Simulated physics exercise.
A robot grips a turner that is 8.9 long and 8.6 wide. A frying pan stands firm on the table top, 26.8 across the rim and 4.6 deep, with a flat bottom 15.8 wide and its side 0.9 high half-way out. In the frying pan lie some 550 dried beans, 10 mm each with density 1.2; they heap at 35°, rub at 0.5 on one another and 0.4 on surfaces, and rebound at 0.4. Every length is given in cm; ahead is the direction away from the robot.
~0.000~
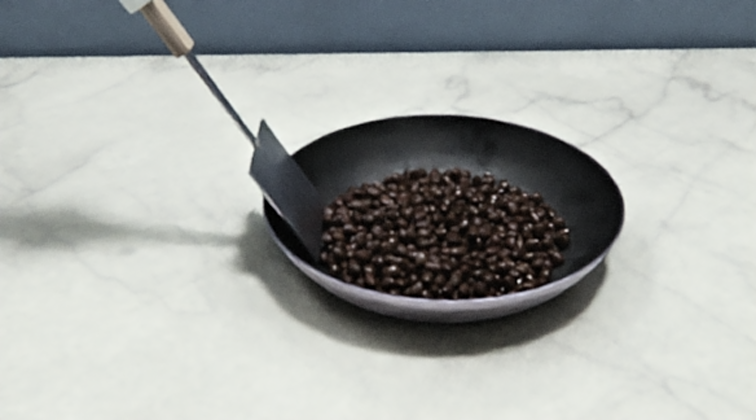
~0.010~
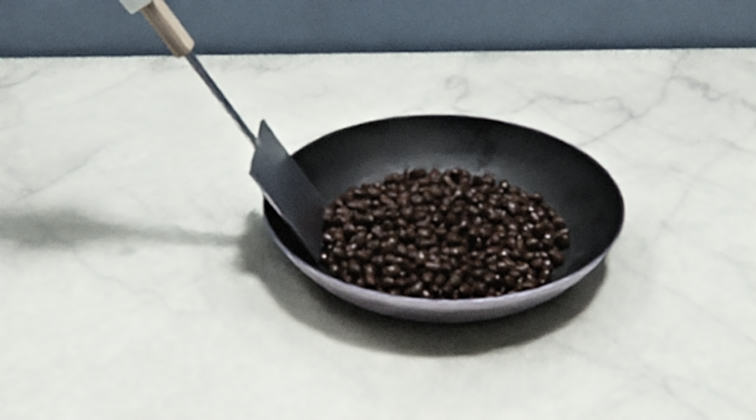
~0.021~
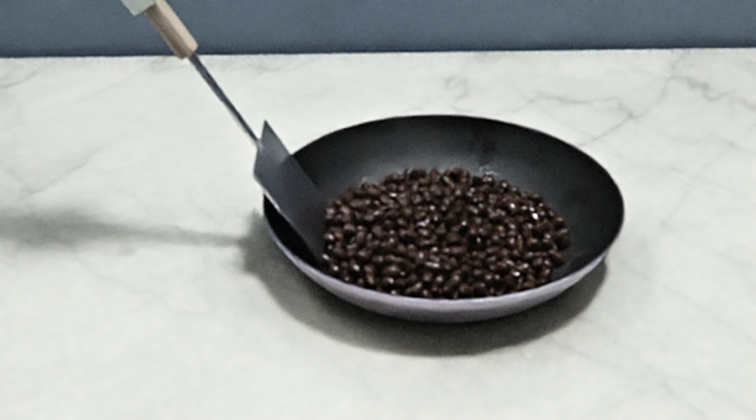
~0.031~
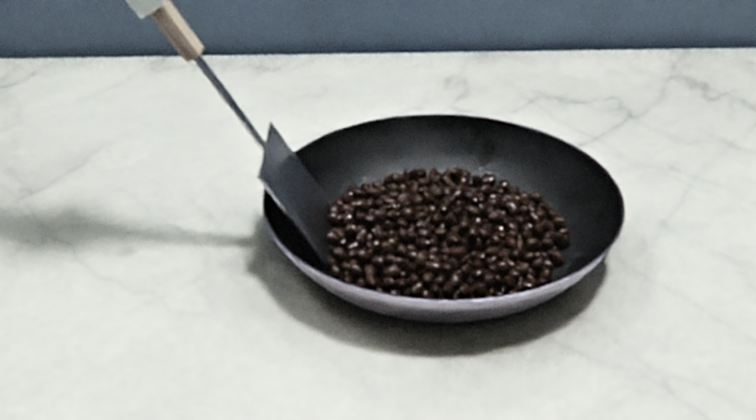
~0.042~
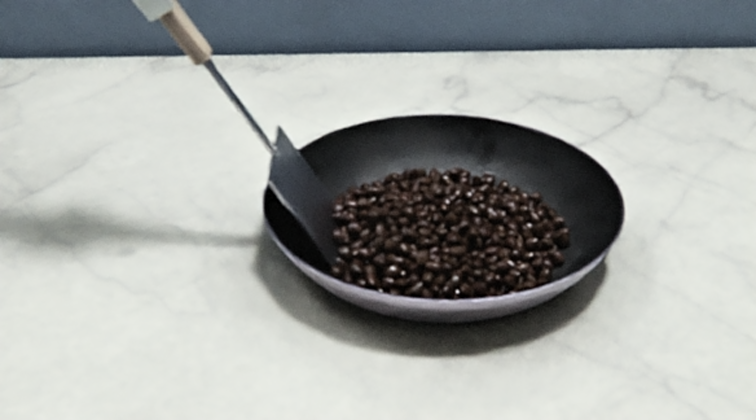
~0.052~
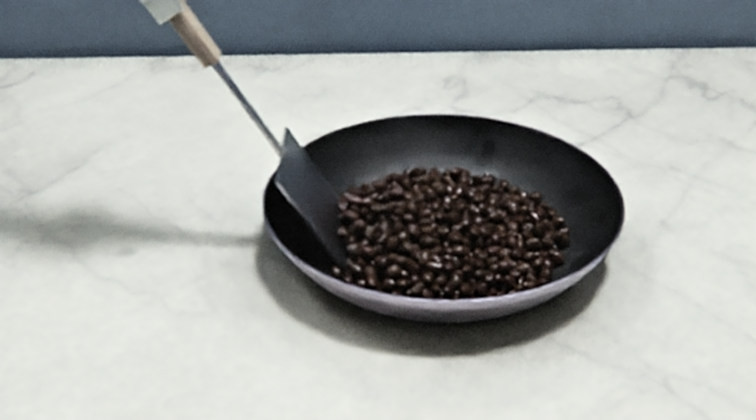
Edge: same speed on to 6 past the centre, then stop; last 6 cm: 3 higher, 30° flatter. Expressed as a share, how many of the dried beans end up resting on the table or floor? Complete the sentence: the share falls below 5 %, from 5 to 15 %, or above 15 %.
The share falls below 5 %.
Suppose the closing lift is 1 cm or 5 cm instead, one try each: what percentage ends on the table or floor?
Close to 0 and 0 percent respectively.
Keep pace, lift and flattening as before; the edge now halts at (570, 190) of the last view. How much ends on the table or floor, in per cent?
Around 20 percent.
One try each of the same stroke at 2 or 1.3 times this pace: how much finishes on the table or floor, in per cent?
5 and 0 %.
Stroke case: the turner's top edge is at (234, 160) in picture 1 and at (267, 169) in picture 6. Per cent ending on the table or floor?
Around 0 per cent finishes on the table or floor.
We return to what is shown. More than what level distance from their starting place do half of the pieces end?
About 4 cm.
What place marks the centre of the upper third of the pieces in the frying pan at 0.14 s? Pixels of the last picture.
It is centred near (466, 216).
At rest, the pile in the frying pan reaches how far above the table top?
Close to 5.5 centimetres high.
After 0.14 s, sloping 60°, highest piece 4 above the table; 548 in the frying pan.
After 0.22 s, sloping 48°, highest piece 5 above the table; 548 in the frying pan.
After 0.46 s, sloping 30°, highest piece 5 above the table; 547 in the frying pan, 1 on the table or floor.
After 1.51 s, sloping 30°, highest piece 5 above the table; 547 in the frying pan, 1 on the table or floor.
In the end, 547 in the frying pan, 1 on the table or floor. That is 0 % on the table or floor.
